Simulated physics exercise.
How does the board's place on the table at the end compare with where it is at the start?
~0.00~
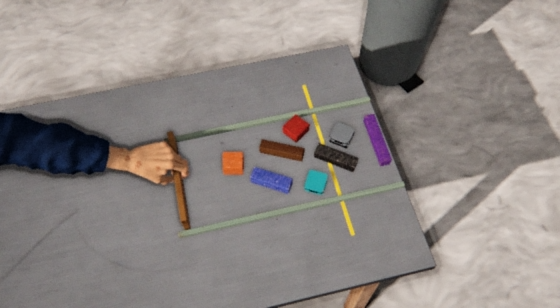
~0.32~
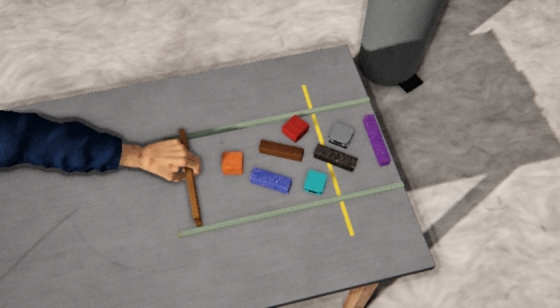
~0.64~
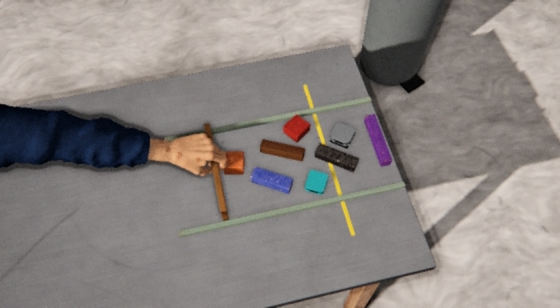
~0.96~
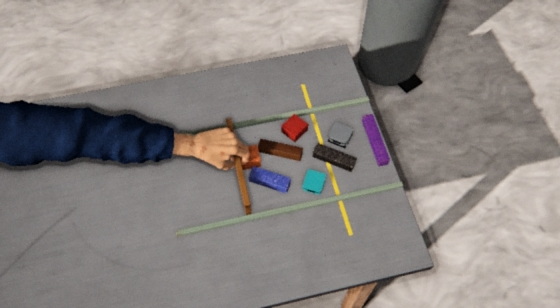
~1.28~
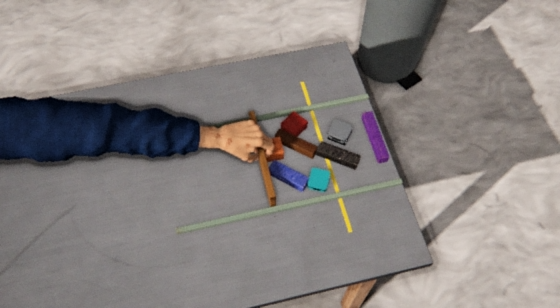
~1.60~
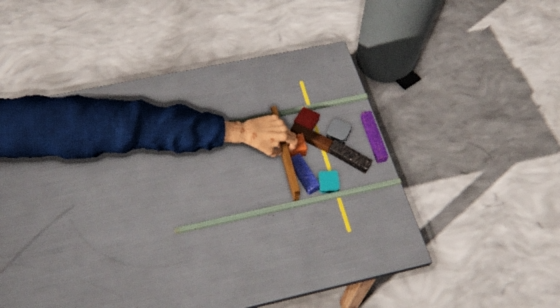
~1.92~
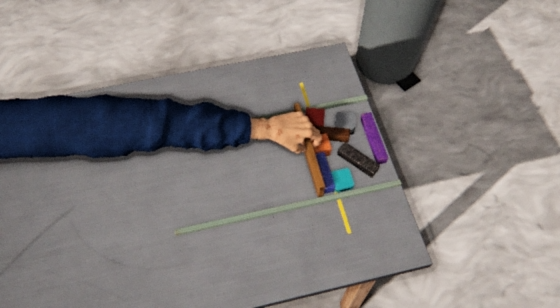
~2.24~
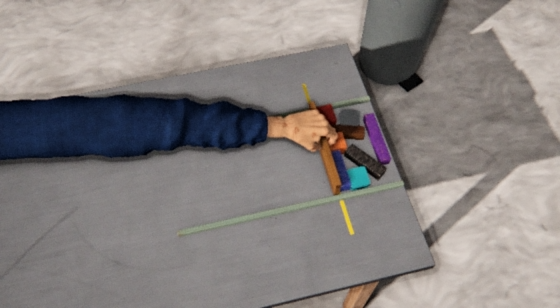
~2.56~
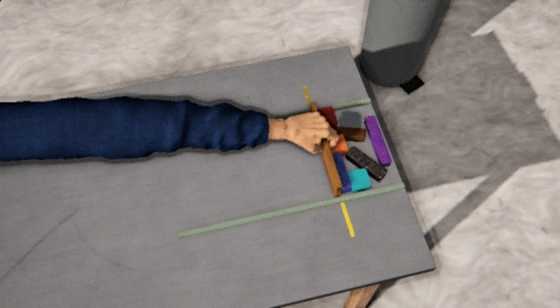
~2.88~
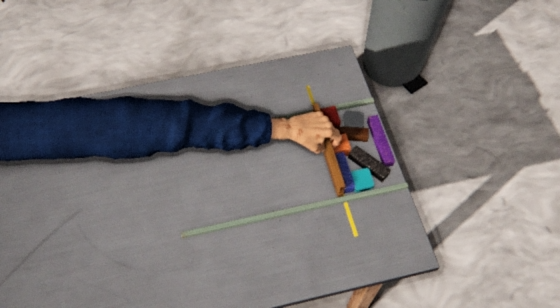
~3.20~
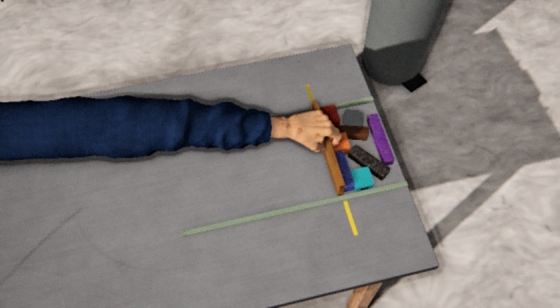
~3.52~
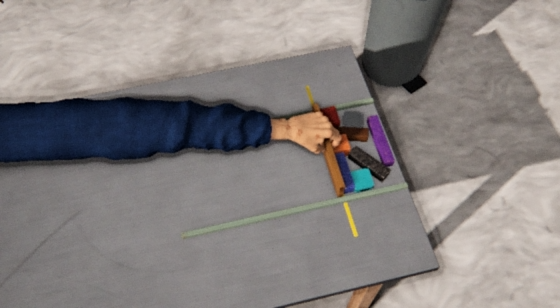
At the start the board stands well to the left of the yellow tape, clear of all the pieces. By the end it is much farther right, at the tape and up against the bunched pieces.
